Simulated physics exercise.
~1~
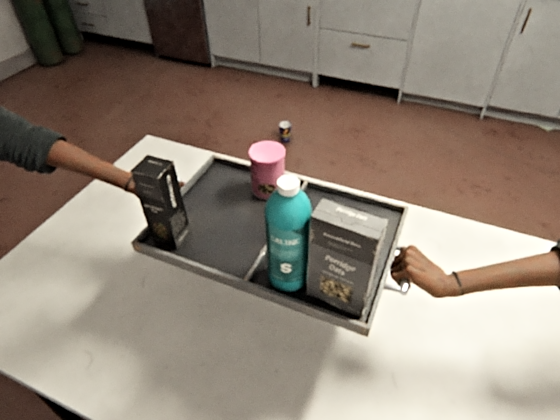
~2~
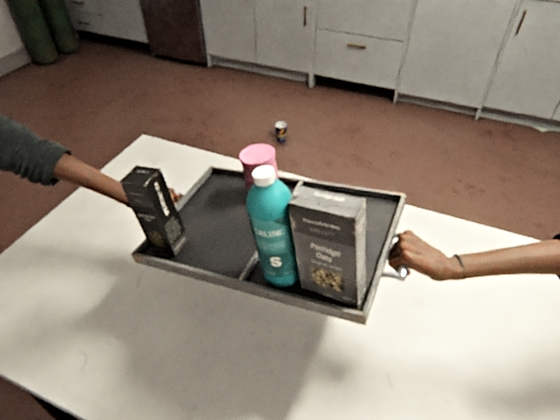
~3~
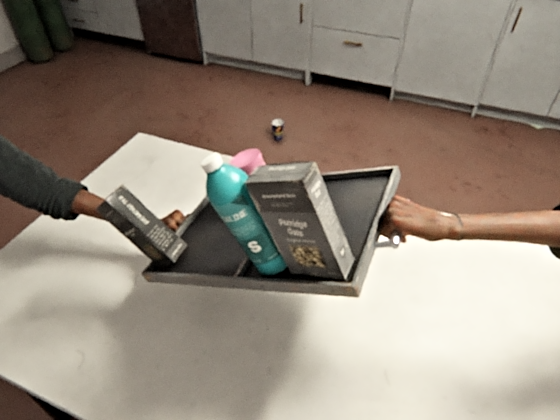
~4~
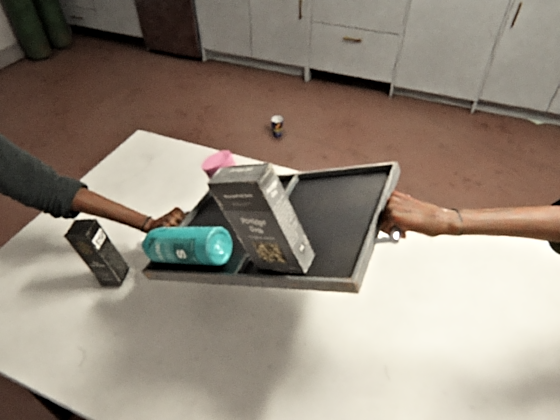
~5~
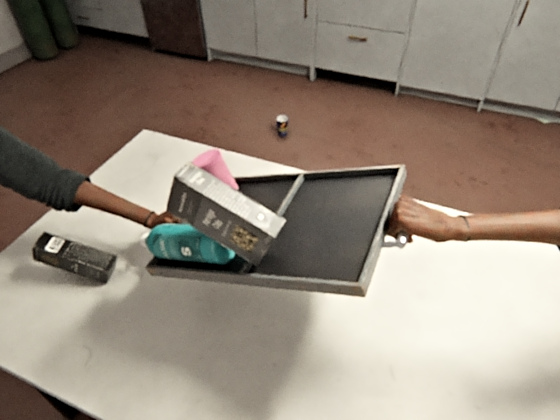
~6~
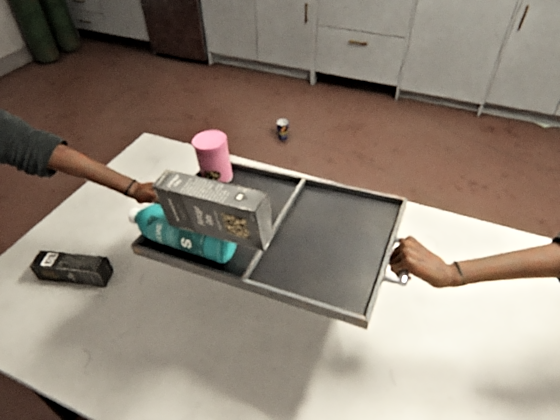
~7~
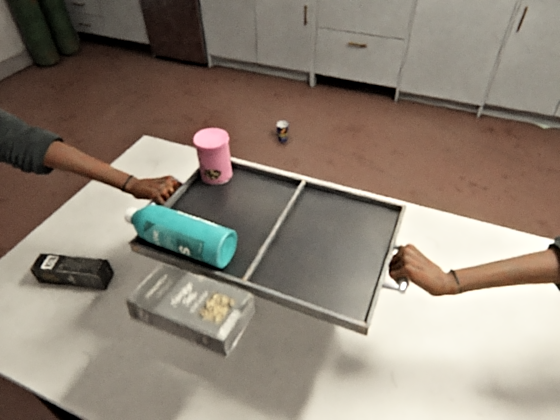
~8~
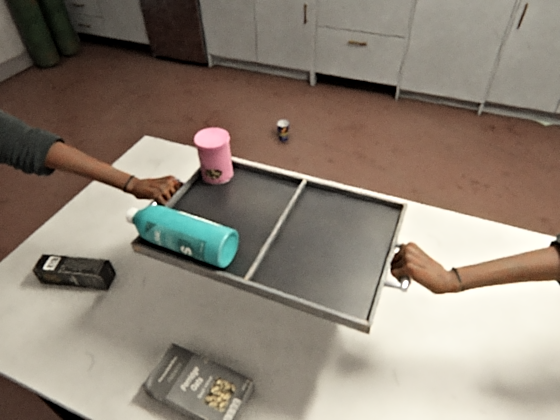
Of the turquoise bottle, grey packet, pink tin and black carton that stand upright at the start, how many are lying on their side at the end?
Three of them end up on their side, namely the turquoise bottle on the tray and the grey packet and black carton on the table.
